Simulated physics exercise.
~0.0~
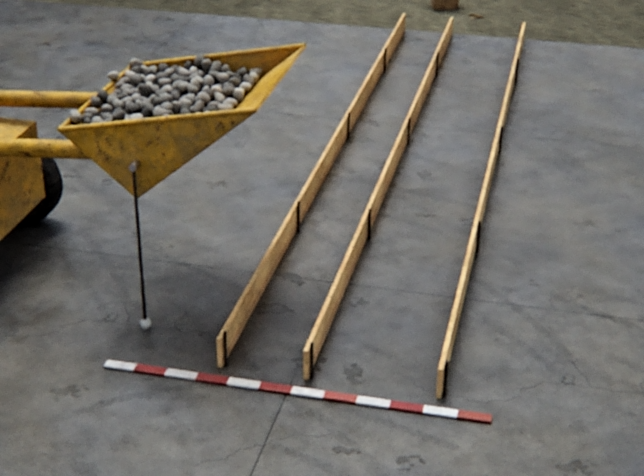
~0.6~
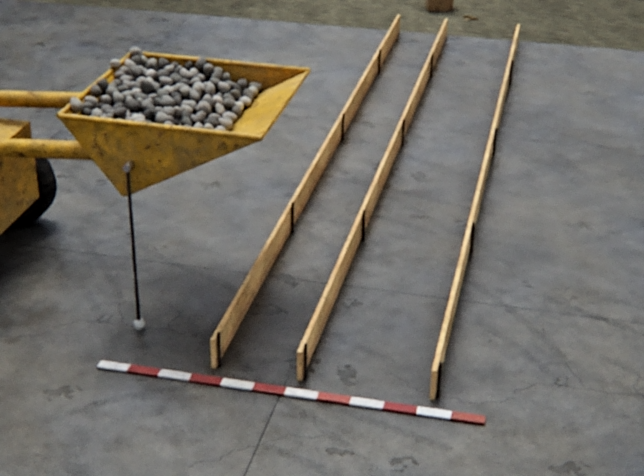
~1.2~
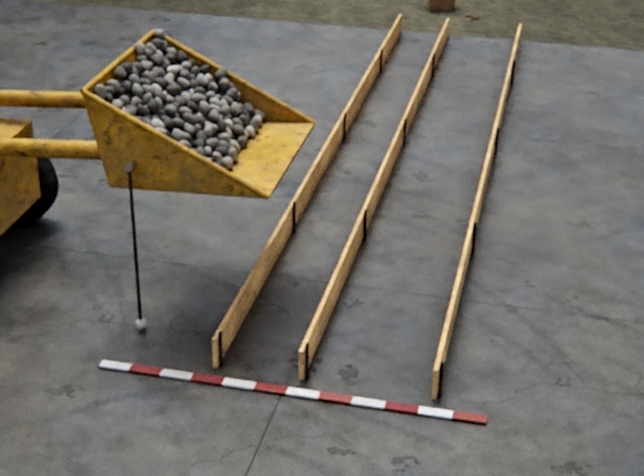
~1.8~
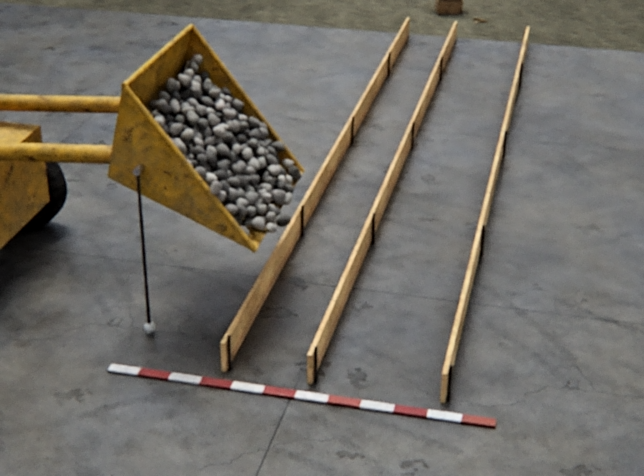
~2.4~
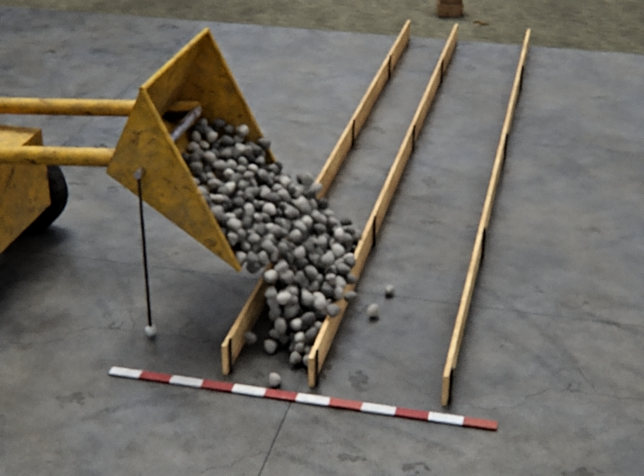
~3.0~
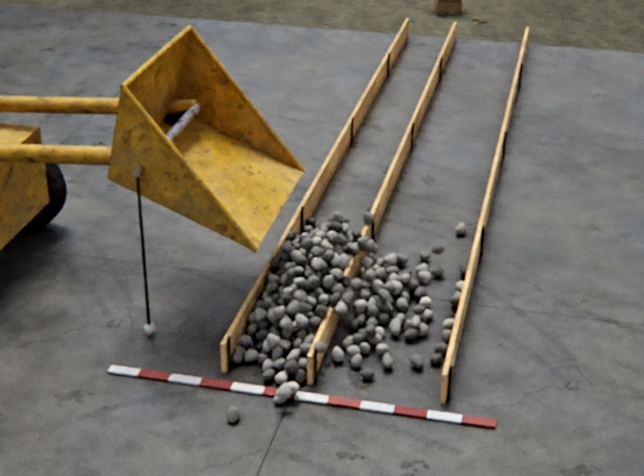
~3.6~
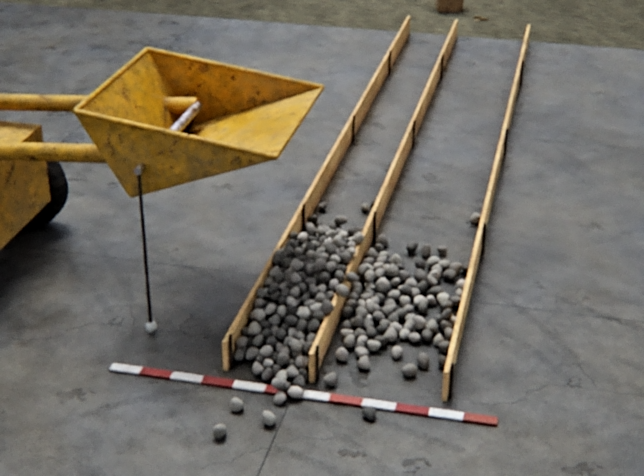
Yellow loader bucket tipping grey stones between wooden boards, filling the near bay more than the far, then tilting back empty.
